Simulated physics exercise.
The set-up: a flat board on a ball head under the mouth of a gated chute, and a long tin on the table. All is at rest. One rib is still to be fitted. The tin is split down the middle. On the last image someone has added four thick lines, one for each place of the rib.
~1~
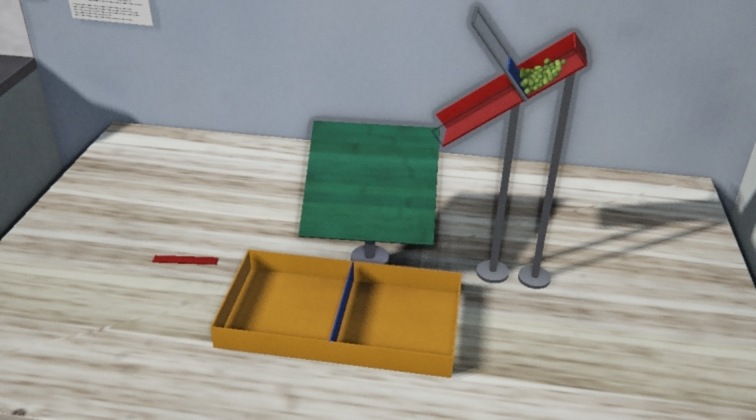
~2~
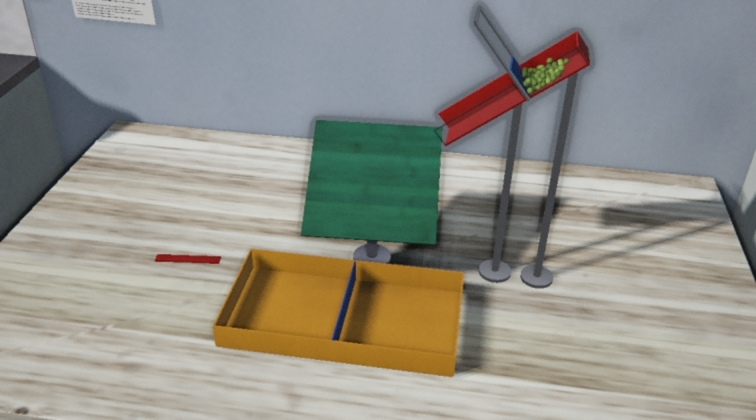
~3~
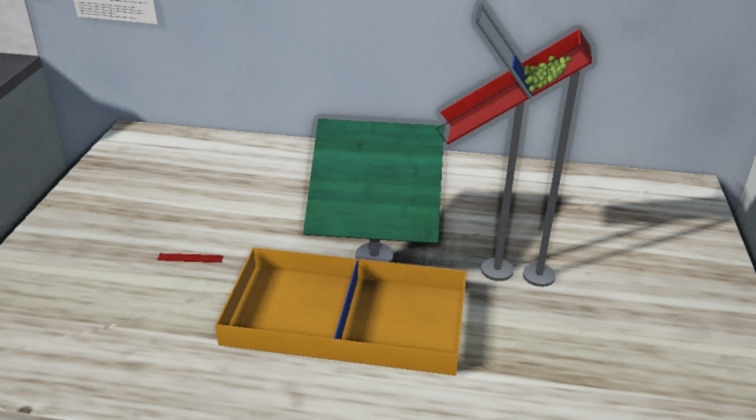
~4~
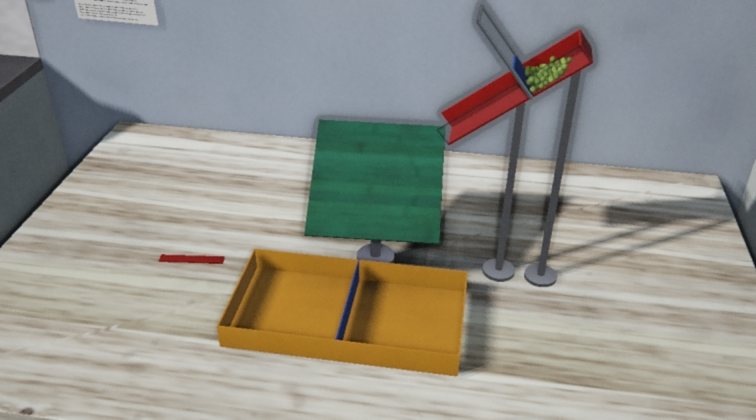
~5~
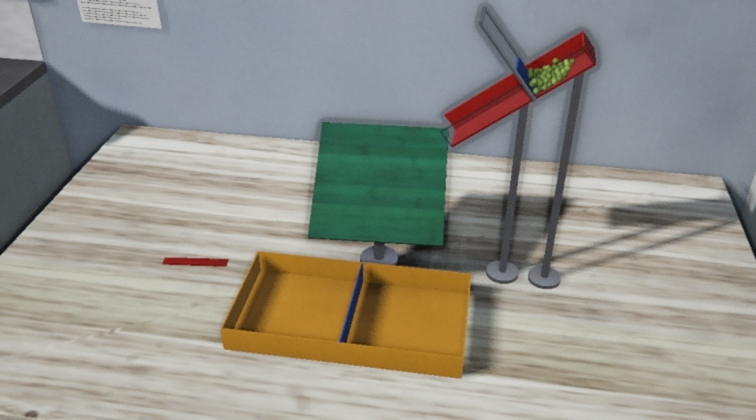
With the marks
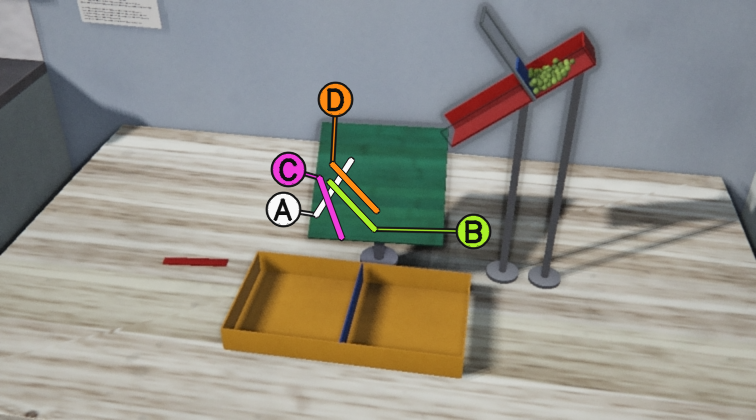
A green board stands behind a divided yellow tin, beside a raised red chute, all still.
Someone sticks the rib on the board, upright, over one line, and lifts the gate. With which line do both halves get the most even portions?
C beats the others.
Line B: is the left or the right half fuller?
Right.
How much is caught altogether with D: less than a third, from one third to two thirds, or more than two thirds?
Line D gives more than two thirds.
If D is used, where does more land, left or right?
The right half.
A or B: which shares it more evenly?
Here it is line A.
On the marked copy, line A from (351, 160) to (316, 214); line B from (329, 182) to (374, 229); line C from (319, 178) to (341, 237); line D from (332, 164) to (376, 210).
If A is chosen, of what is caught, the bulk in the left half, close to a quarter in the right.
If B is chosen, of what is caught, a small share in the left half, all but a few in the right.
If C is chosen, of what is caught, close to half in the left half, close to half in the right.
If D is chosen, of what is caught, a small share in the left half, the bulk in the right.
